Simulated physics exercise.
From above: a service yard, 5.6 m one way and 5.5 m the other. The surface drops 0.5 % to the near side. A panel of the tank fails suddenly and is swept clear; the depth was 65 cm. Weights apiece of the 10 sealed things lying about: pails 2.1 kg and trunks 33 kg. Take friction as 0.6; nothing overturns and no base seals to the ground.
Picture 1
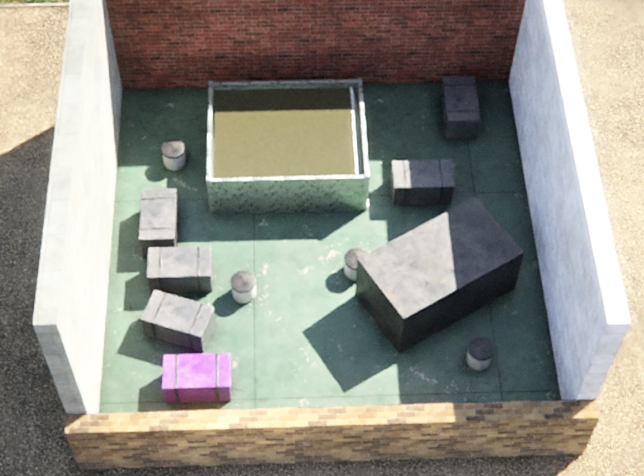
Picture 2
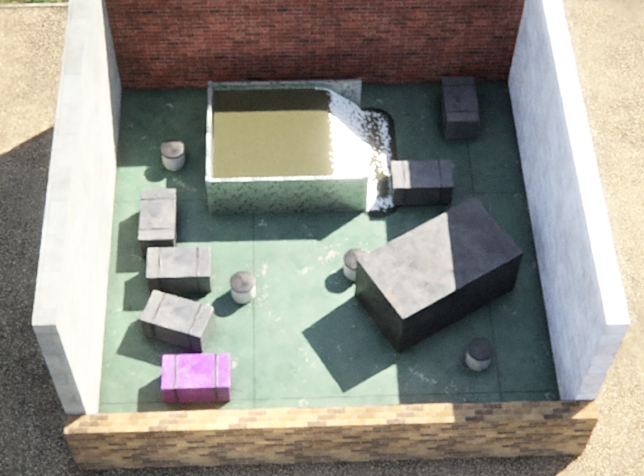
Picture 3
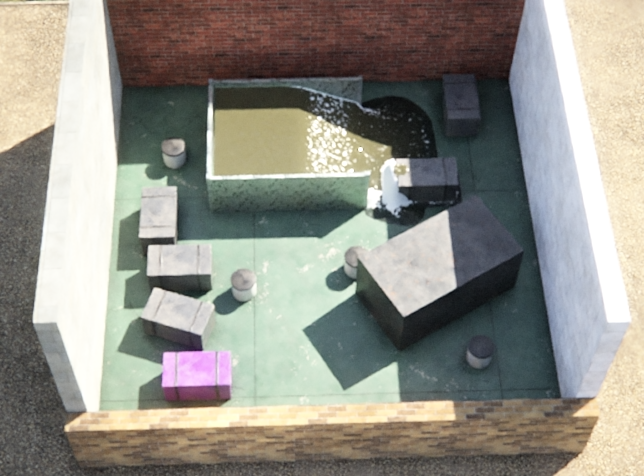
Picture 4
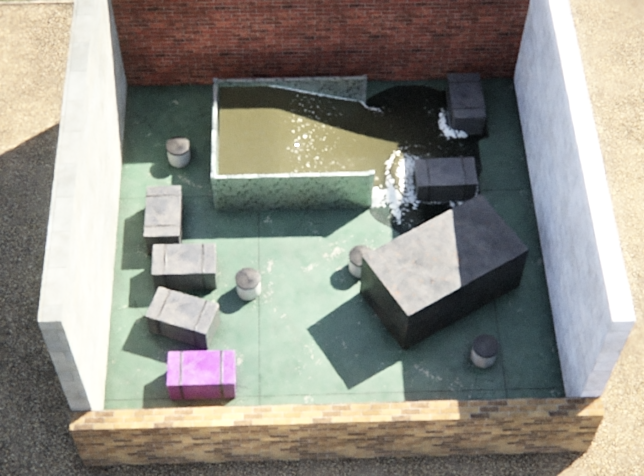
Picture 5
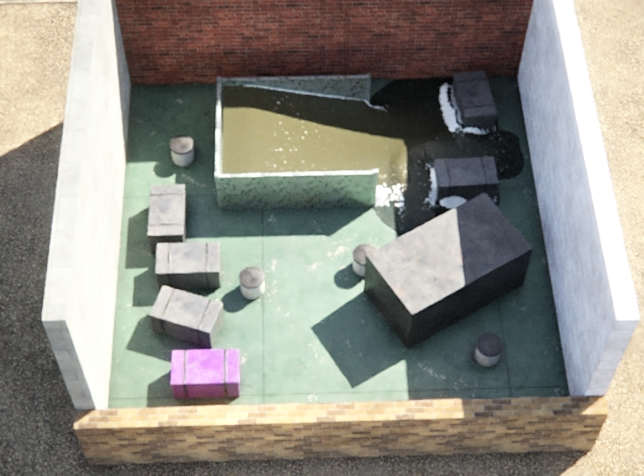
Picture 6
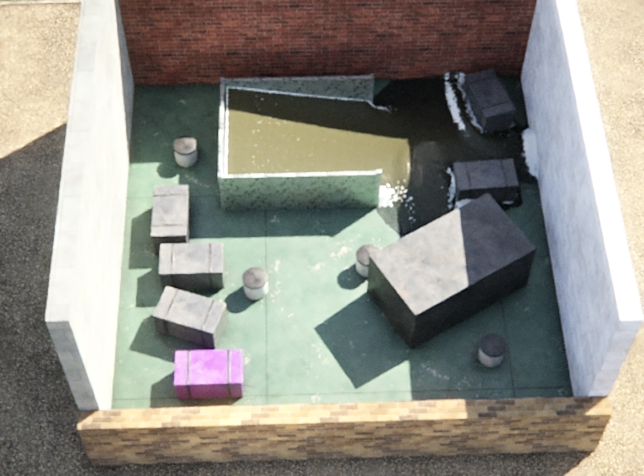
A rectangular tank of murky water stands at the back of a walled yard with a green floor, seen from high above. Grey box-like trunks and small round pails stand around it, with a purple trunk at the front left and a large dark block at right. The tank's right side gives way and foaming water spreads rightward around two trunks, shifting them, while the view drifts slightly.
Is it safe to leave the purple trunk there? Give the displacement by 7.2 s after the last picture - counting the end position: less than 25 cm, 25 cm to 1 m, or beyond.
Purple trunk slides a little.
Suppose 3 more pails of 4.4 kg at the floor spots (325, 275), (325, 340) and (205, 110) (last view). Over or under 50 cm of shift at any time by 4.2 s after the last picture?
In that order: More, short of it, past it.
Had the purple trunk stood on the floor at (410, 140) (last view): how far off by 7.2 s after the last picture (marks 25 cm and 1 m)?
It gets carried off.
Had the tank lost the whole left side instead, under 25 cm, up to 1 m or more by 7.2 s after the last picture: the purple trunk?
In that case the purple trunk gets carried off.
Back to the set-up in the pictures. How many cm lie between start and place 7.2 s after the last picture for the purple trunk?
About 50 cm.
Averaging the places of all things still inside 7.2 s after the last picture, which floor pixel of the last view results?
Near (237, 278).
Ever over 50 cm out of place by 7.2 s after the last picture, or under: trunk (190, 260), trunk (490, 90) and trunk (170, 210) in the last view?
In turn: Short of it, more, under.
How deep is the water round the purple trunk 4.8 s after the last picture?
Roughly 7 cm.
Then, 0.9 s after the last picture the purple trunk is near (208, 367), 0.0 m from its start, aground; 2 afloat.
Then, 2.8 s after the last picture the purple trunk is near (208, 367), 0.0 m from its start, aground; 3 afloat.
Then, 4.8 s after the last picture the purple trunk is near (205, 372), 0.1 m from its start, aground; 4 afloat.
Then, 7.2 s after the last picture the purple trunk is near (180, 399), 0.5 m from its start, afloat; 9 afloat.
